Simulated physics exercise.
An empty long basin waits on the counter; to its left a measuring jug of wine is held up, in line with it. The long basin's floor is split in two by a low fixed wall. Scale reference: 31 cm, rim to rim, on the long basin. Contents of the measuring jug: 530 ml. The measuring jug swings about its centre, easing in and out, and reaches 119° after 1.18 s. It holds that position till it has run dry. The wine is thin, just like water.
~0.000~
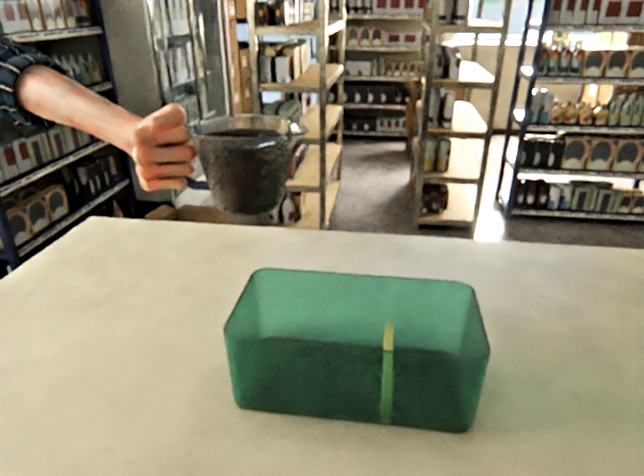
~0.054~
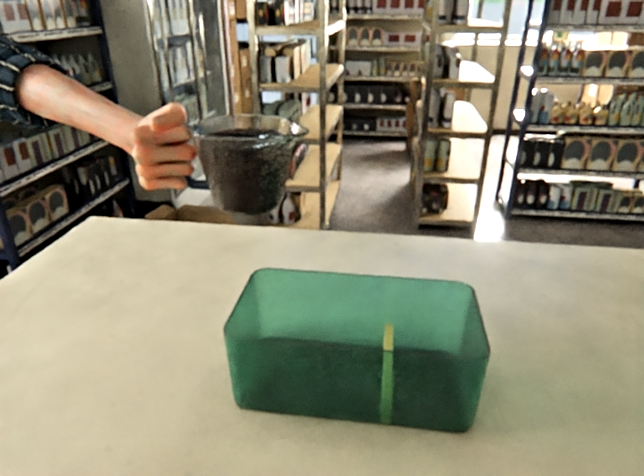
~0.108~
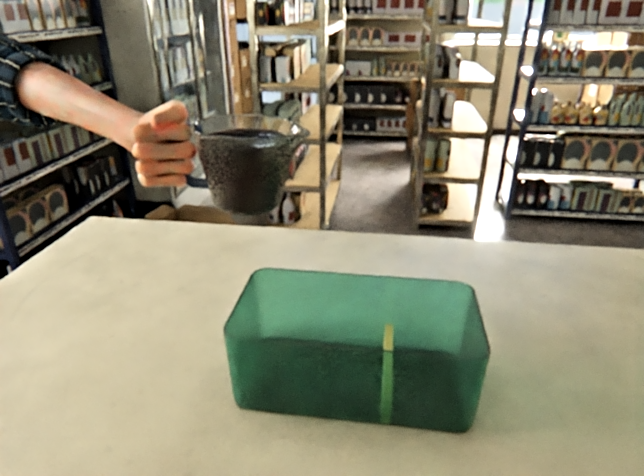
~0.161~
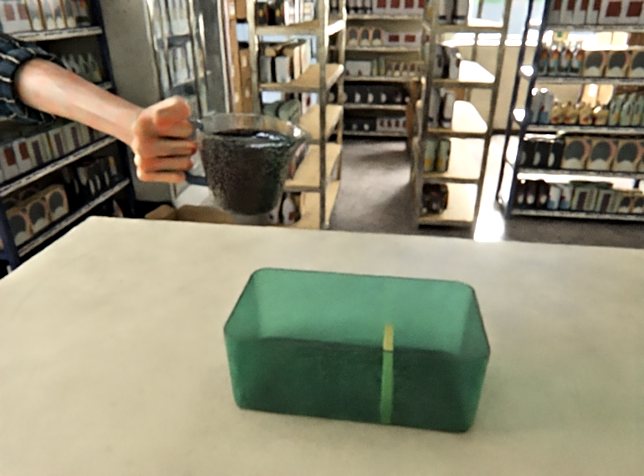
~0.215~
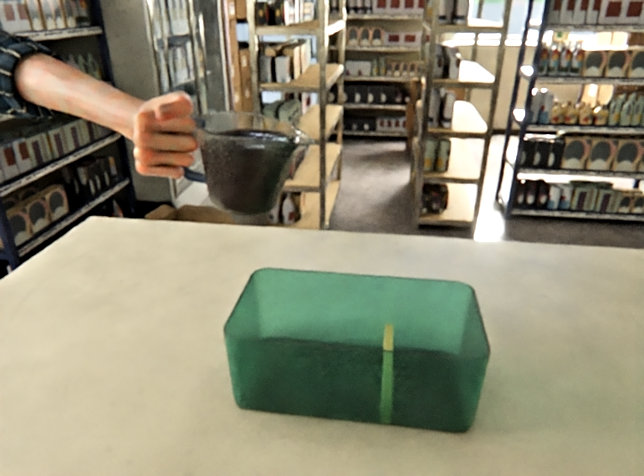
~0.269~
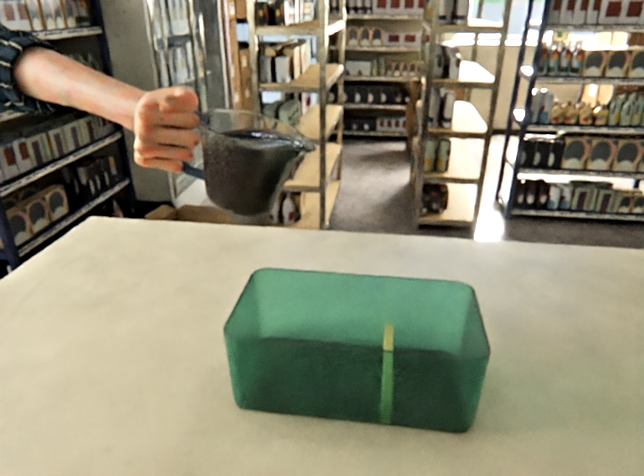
A hand reaching in from the left, its forearm in a dark patterned sleeve, holds up a clear measuring jug of dark liquid in a room of stocked shelves, seen from slightly above a pale counter. On the counter, below and right of the jug, sits a translucent green long basin with a yellowish upright strip. The hand slowly tilts the jug clockwise, slightly at first, then more noticeably, while the basin and the view stay still.
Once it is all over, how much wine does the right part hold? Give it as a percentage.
The right part holds about 7 per cent.
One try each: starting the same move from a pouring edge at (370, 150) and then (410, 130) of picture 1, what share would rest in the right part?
Roughly 70 per cent the first time and 65 per cent the second.
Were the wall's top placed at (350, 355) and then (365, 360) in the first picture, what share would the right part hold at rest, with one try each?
The first gives near 65 per cent and the second near 40 per cent.
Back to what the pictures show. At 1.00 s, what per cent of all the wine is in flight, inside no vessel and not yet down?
Around 12 percent of the liquid.
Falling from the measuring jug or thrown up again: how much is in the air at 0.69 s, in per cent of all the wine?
Close to 32 in a hundred.
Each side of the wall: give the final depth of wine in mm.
Some 16 mm on the left and some 2 mm on the right.
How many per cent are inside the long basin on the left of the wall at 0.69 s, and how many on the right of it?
16 left and 0 right, roughly.
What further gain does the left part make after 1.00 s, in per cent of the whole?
It comes to some 6 per cent.
By 0.69 s the tilt is 75° and 52 per cent is still to pour, 17 is left of the wall and 0 right of it.
By 1.00 s the tilt is 113° and 2 per cent is still to pour, 84 is left of the wall and 2 right of it.
By 1.33 s the tilt is 119° and 0 per cent is still to pour, 89 is left of the wall and 7 right of it.
By 1.68 s the tilt is 119° and 0 per cent is still to pour, 89 is left of the wall and 7 right of it.
At rest 89 per cent lies left of the wall, 7 right of it and 4 outside.
